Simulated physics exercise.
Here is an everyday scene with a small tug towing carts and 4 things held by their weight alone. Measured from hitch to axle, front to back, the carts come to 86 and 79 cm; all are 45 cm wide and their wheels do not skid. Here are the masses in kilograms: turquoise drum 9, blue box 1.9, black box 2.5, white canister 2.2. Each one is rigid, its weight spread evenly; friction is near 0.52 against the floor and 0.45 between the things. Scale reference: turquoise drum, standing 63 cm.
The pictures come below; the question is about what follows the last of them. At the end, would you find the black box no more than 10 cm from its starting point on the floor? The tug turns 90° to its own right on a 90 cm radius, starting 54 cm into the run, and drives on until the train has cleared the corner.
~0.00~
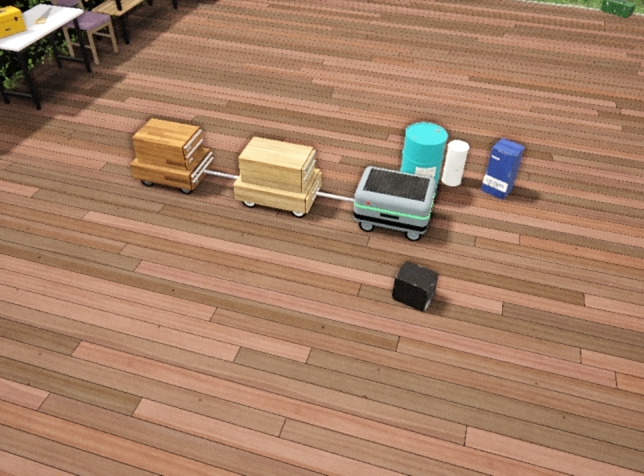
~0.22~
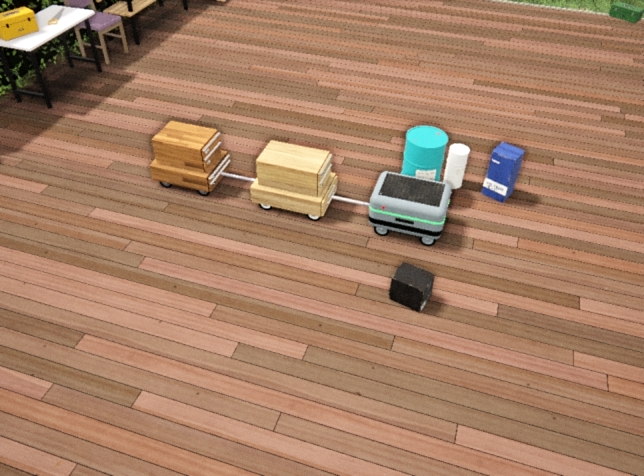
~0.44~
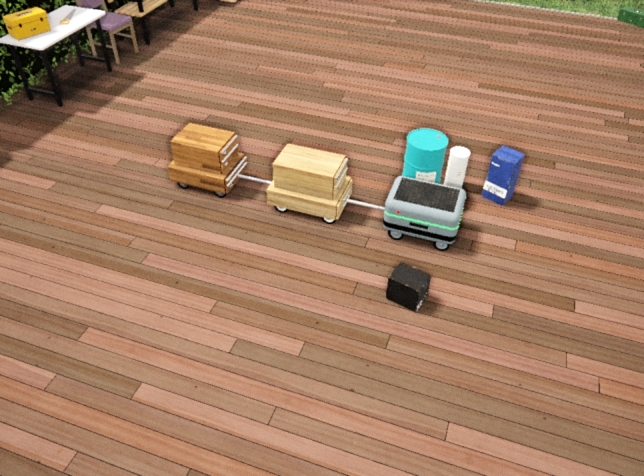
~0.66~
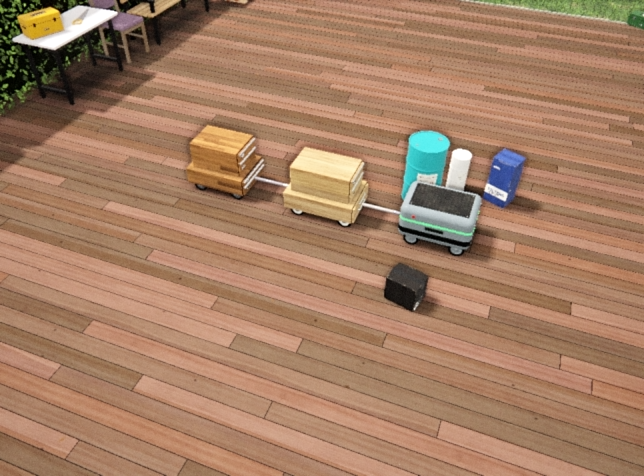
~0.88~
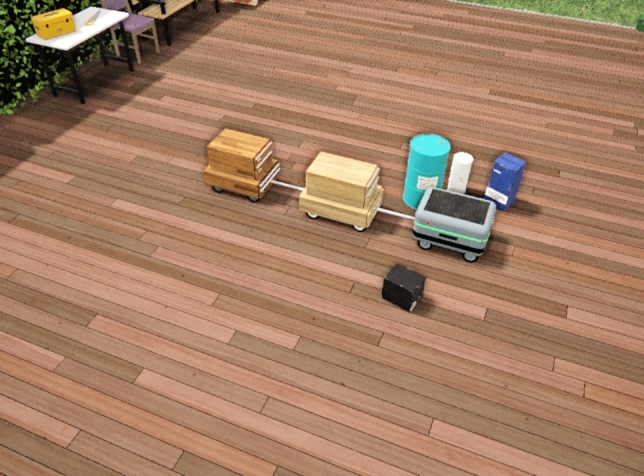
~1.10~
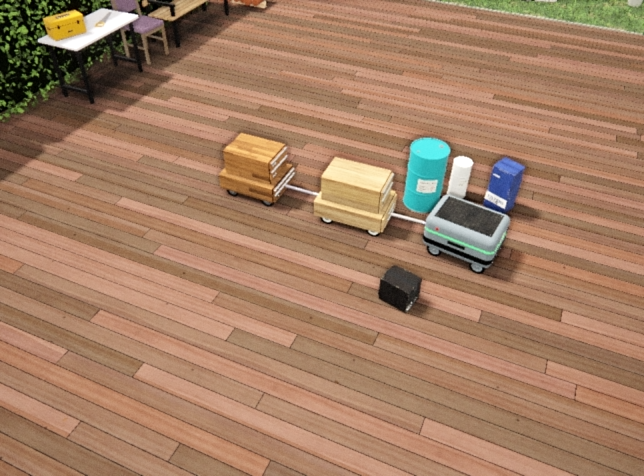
Yes. Close enough.
After 2.30 s, 140 cm covered.
After 4.20 s, 256 cm covered.
After 6.20 s, 378 cm covered.
In the end (8.1 s), all 4 under 10 cm from the start. At the end, from the last picture's camera, black box near (399, 290).
